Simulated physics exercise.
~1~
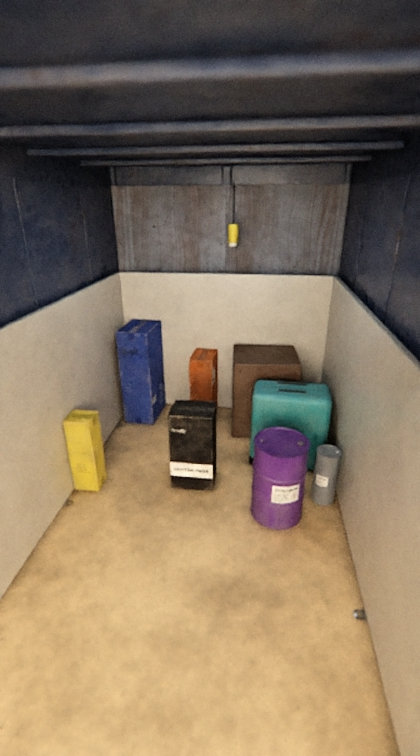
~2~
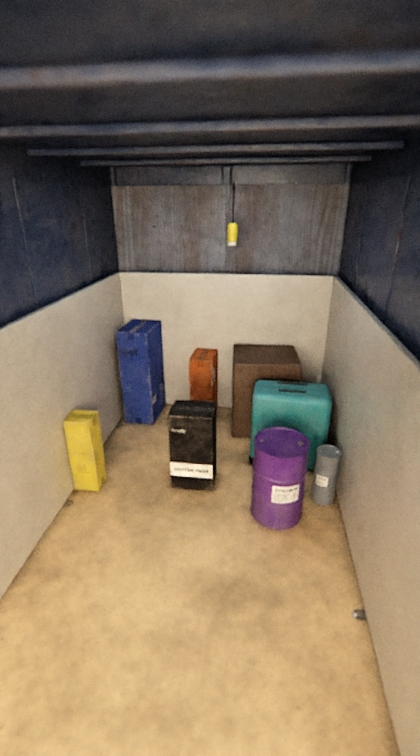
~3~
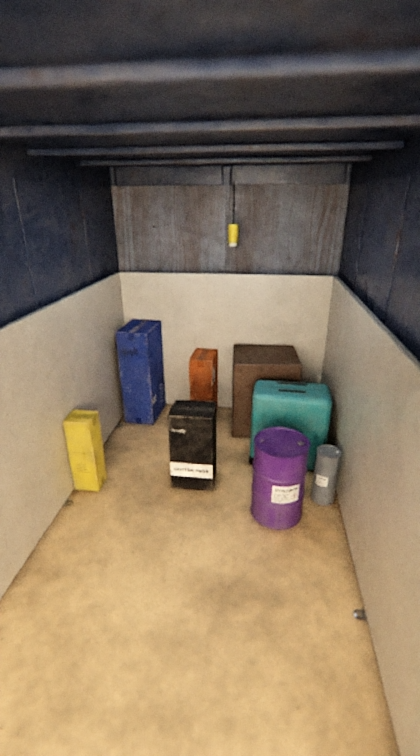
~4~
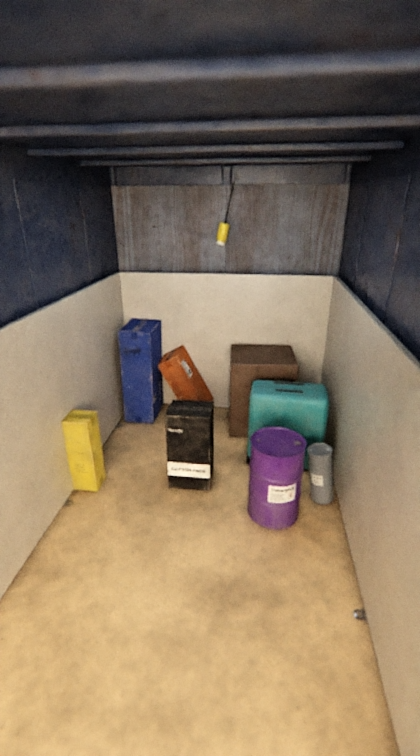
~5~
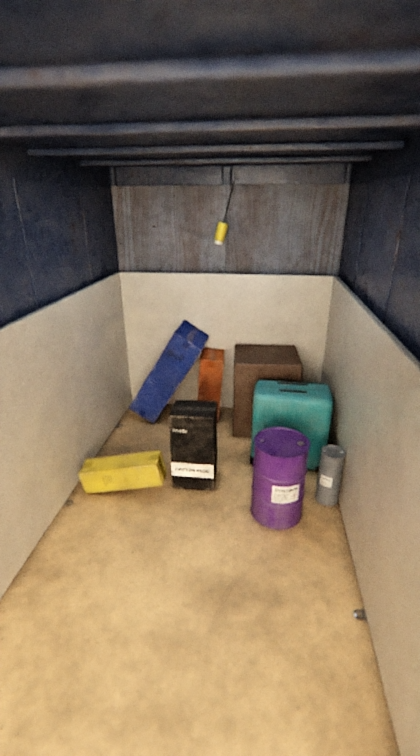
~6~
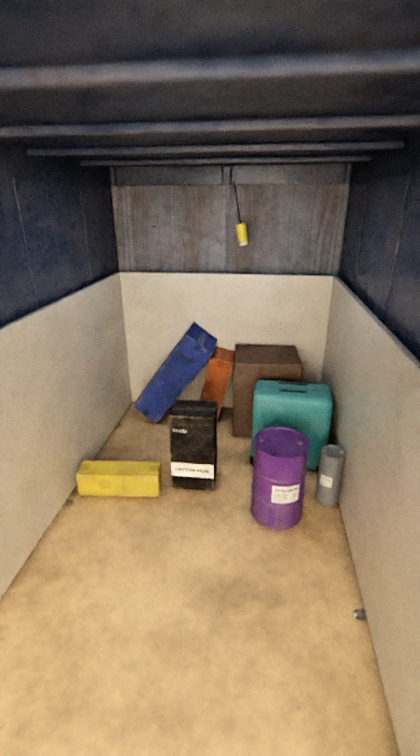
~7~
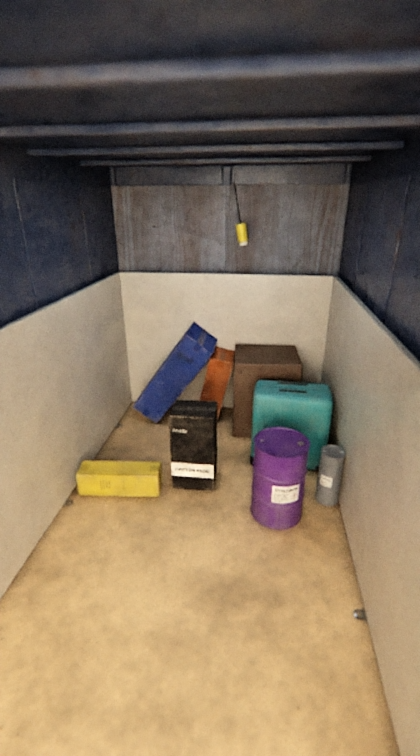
Orange box tilting left then rocking back right in a van's load bay, as yellow box topples and blue box ends leaning right.
